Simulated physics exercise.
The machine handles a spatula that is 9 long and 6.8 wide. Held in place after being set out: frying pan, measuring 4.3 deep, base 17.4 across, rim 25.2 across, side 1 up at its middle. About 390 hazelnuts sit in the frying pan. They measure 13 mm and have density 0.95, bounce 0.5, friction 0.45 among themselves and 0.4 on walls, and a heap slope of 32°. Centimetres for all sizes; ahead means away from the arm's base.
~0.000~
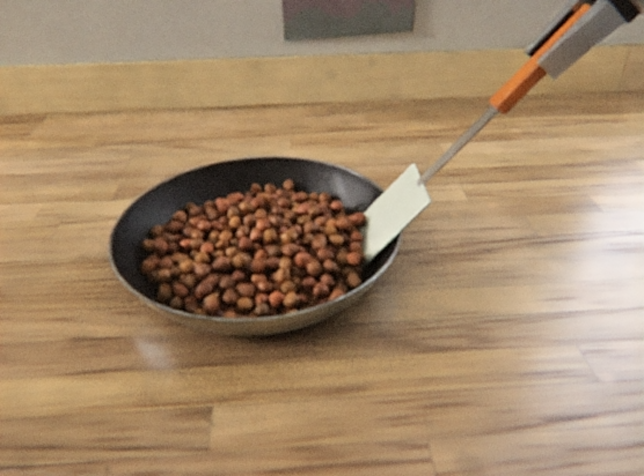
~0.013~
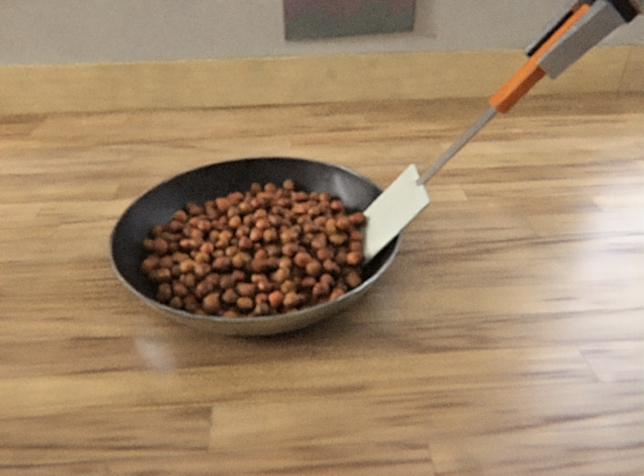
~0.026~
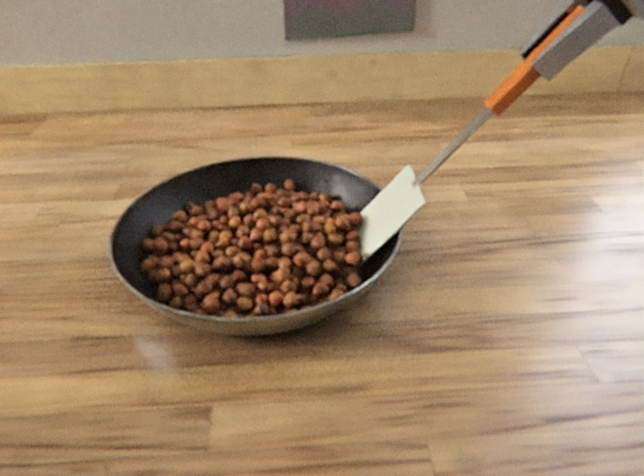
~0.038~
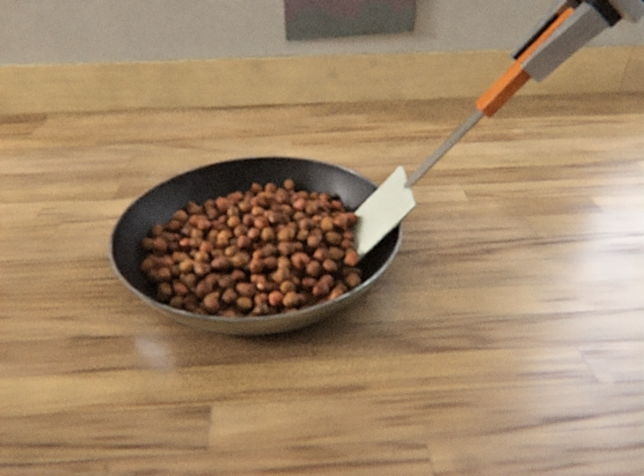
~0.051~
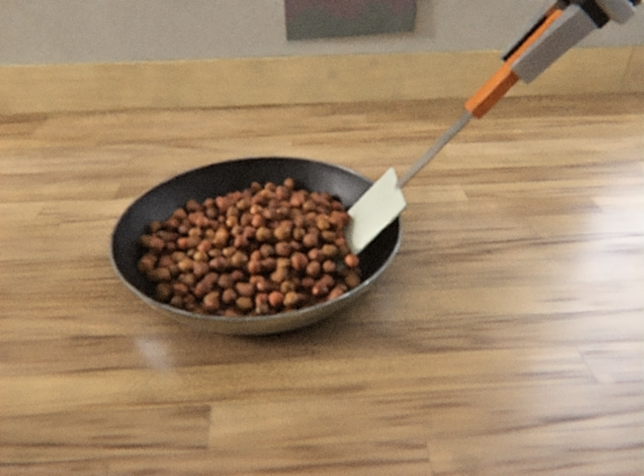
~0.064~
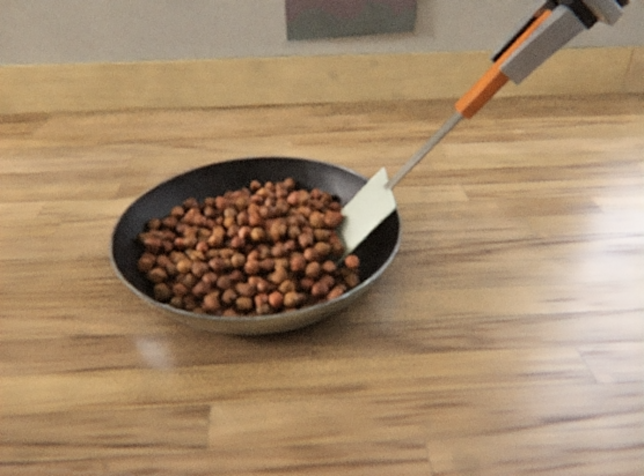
On a wooden surface, a spatula slides left through a pan of hazelnuts, pushing some along.
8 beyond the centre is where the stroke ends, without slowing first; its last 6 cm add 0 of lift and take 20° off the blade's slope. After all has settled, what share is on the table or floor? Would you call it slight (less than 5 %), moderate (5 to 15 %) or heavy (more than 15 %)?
I would call it slight, less than 5 %.
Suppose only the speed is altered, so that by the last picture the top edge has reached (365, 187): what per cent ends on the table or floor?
Roughly 10 per cent.
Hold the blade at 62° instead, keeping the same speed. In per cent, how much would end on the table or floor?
Near 5 %.
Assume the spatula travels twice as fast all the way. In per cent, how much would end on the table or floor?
I'd expect near 10 per cent.
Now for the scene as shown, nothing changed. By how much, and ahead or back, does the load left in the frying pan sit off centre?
Offset forward: Around 3.5 cm.
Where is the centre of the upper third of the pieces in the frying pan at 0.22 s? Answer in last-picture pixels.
Near pixel (209, 229).
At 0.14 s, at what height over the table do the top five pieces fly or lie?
5 cm.
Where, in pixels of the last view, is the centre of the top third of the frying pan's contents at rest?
Somewhere near (172, 228) in the last picture.
After 0.14 s, sloping 50°, highest piece 5 above the table; 389 in the frying pan.
After 0.22 s, sloping 43°, highest piece 6 above the table; 389 in the frying pan.
After 0.46 s, sloping 30°, highest piece 6 above the table; 386 in the frying pan, 3 on the table or floor.
After 1.51 s, sloping 30°, highest piece 6 above the table; 386 in the frying pan, 3 on the table or floor.
At rest, 386 in the frying pan, 3 on the table or floor. That is 1 % on the table or floor.
